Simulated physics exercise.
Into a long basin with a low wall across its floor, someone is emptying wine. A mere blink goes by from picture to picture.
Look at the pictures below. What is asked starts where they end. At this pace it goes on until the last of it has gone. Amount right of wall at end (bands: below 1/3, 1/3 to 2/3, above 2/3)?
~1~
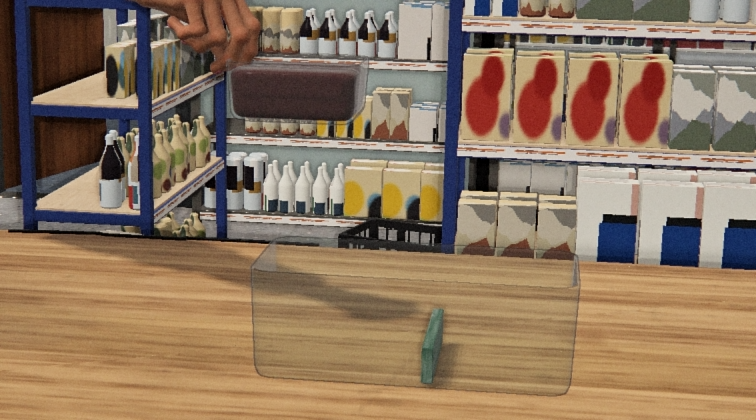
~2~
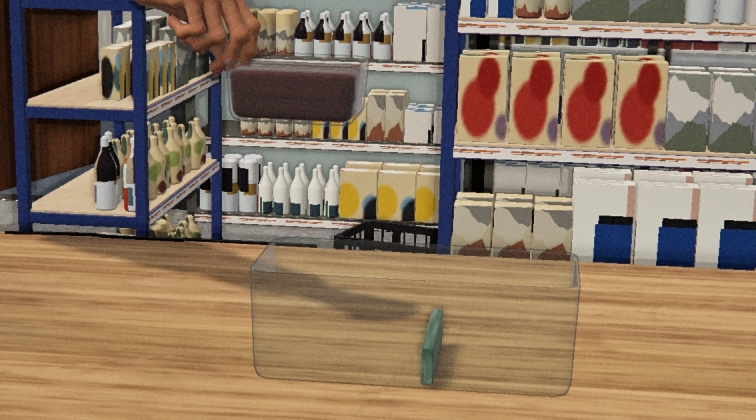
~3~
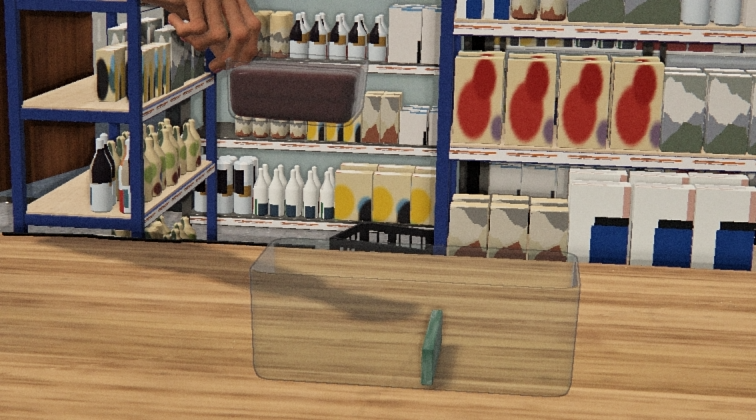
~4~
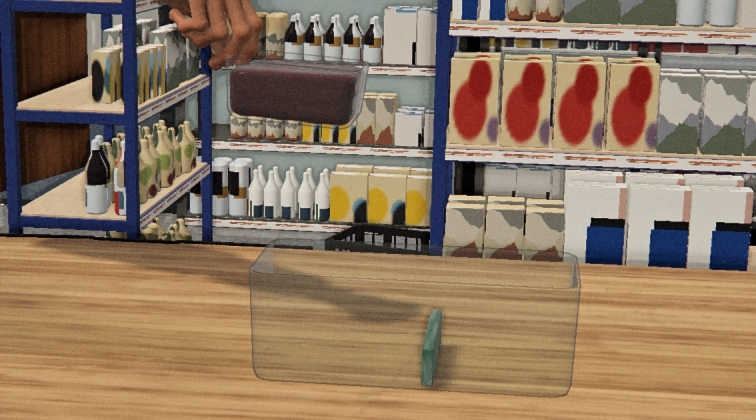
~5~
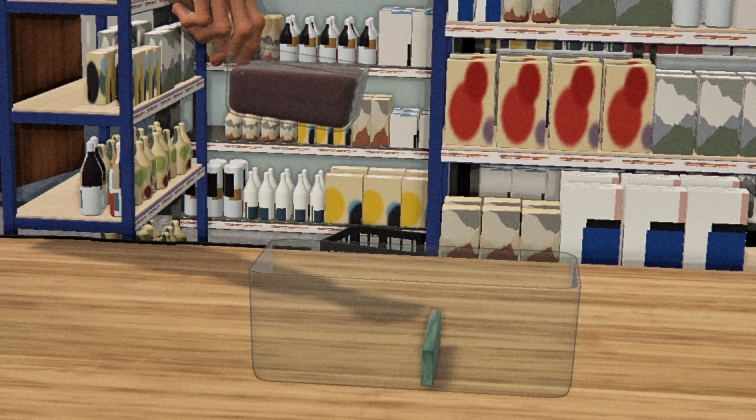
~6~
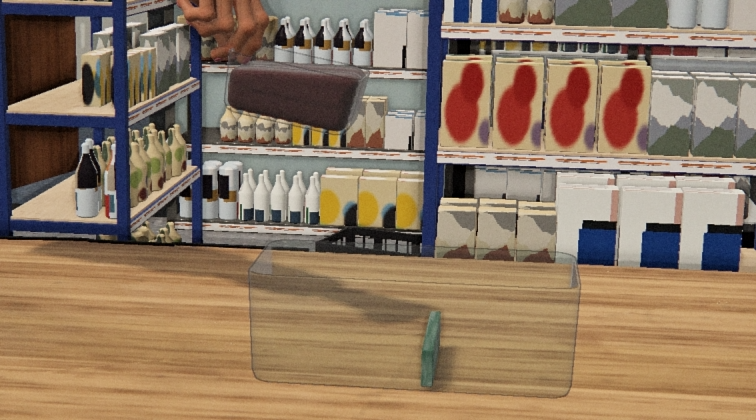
1/3 to 2/3.
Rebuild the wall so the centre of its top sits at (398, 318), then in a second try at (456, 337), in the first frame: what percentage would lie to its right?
Try 1: Some 75 %; try 2: 20 %.
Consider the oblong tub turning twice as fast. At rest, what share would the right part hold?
About 35 %.
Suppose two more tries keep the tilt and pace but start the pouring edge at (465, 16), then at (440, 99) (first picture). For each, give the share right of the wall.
First try: Near 75 percent; second try: Near 85 percent.
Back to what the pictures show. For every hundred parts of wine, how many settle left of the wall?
Roughly 45 in a hundred.
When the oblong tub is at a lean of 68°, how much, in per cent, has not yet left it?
Near 30 in a hundred still remains.
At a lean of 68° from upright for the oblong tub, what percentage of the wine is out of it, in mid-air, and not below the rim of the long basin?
Share out of both vessels: Approx. 40 %.
A moment on, the oblong tub is tipped part way and 31 per cent is still to pour, 9 is left of the wall and 18 right of it.
Next, the oblong tub is tipped right over and 3 per cent is still to pour, 37 is left of the wall and 53 right of it.
Then the oblong tub is tipped right over and 0 per cent is still to pour, 44 is left of the wall and 54 right of it.
Later the oblong tub is tipped right over and 0 per cent is still to pour, 44 is left of the wall and 55 right of it.
In the end 44 per cent lies left of the wall, 54 right of it and 1 outside.
